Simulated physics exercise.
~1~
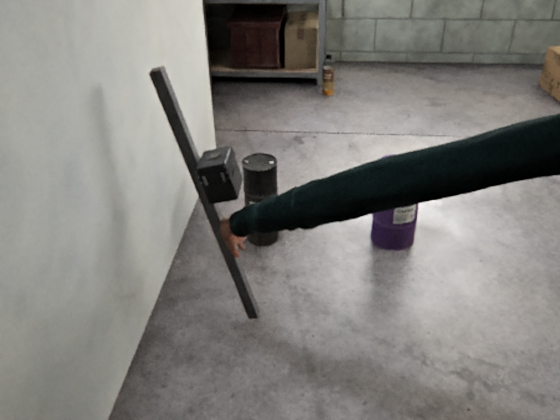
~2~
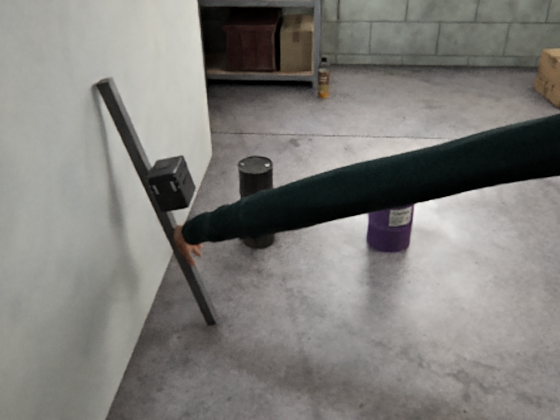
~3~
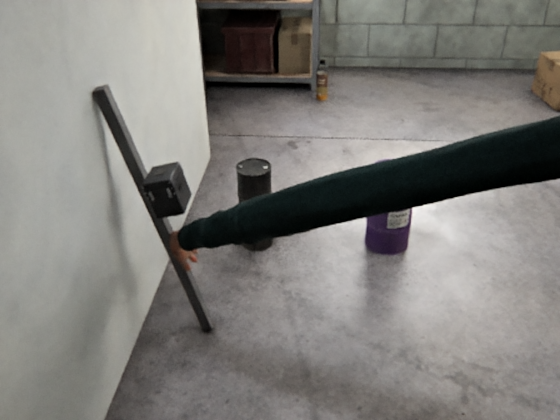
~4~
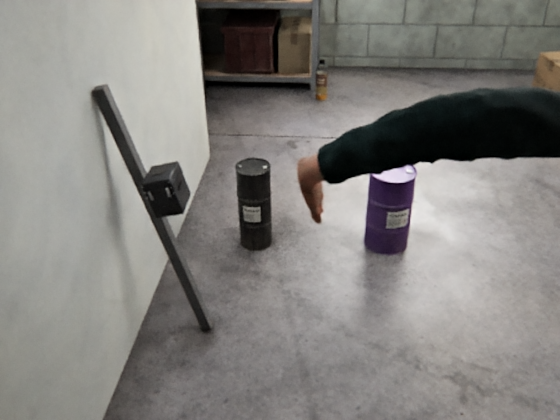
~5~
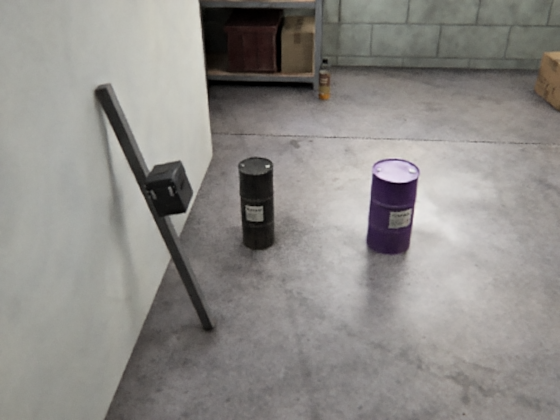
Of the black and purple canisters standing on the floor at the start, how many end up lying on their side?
None of them do. Both the black canister and the purple canister are still upright at the end.
